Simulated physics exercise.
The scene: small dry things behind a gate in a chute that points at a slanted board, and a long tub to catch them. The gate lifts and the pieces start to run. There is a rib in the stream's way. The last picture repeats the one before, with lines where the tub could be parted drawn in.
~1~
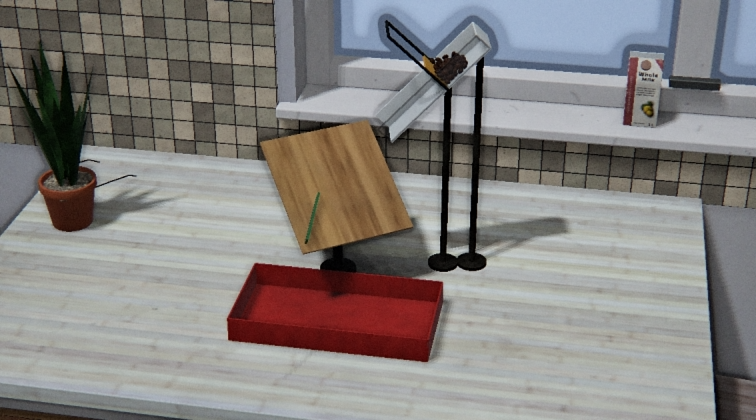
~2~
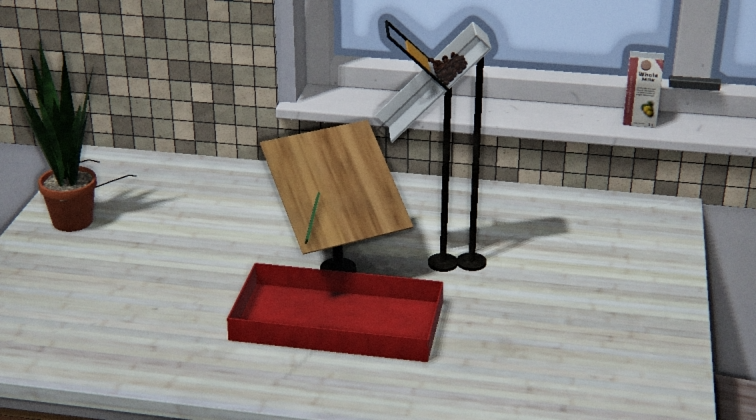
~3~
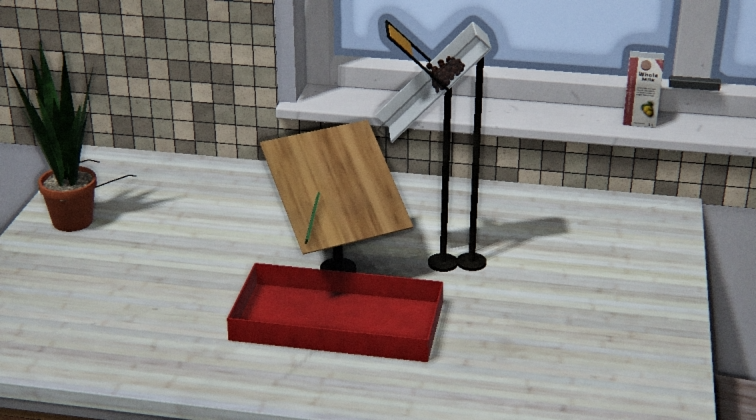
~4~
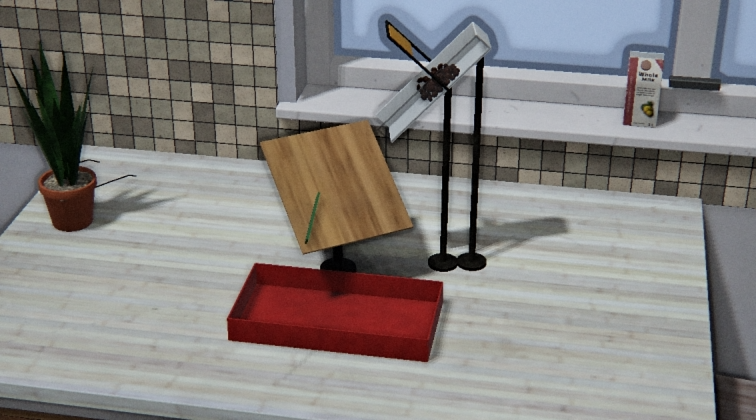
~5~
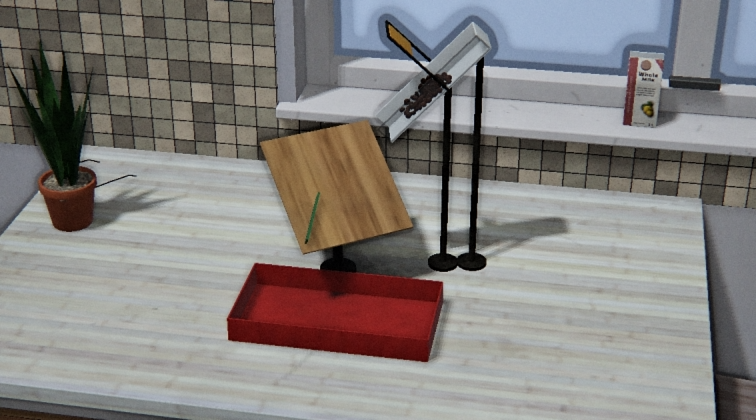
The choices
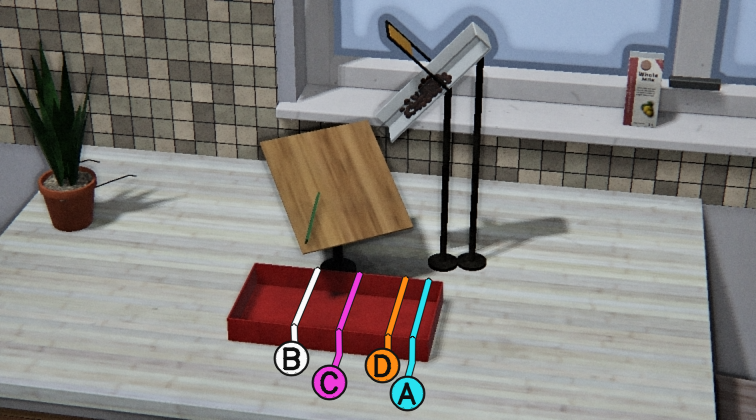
On a kitchen counter by a window, a small gate opened in a raised metal chute, and a clump of little dark brown pieces slid down leftward above a tilted wooden board and an empty red tub.
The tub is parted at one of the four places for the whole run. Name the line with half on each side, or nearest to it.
C.
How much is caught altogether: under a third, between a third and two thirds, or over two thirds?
About that: Over two thirds.
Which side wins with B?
The right side.
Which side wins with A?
Left.
On the marked copy, line A crosses the front rim at (412, 338); line B crosses the front rim at (294, 325); line C crosses the front rim at (339, 330); line D crosses the front rim at (388, 335).
If A is chosen, of what is caught, nearly all on the left of the divider, a stray few on the right.
If B is chosen, of what is caught, a stray few on the left of the divider, nearly all on the right.
If C is chosen, of what is caught, about half on the left of the divider, about half on the right.
If D is chosen, of what is caught, nearly all on the left of the divider, a small part on the right.
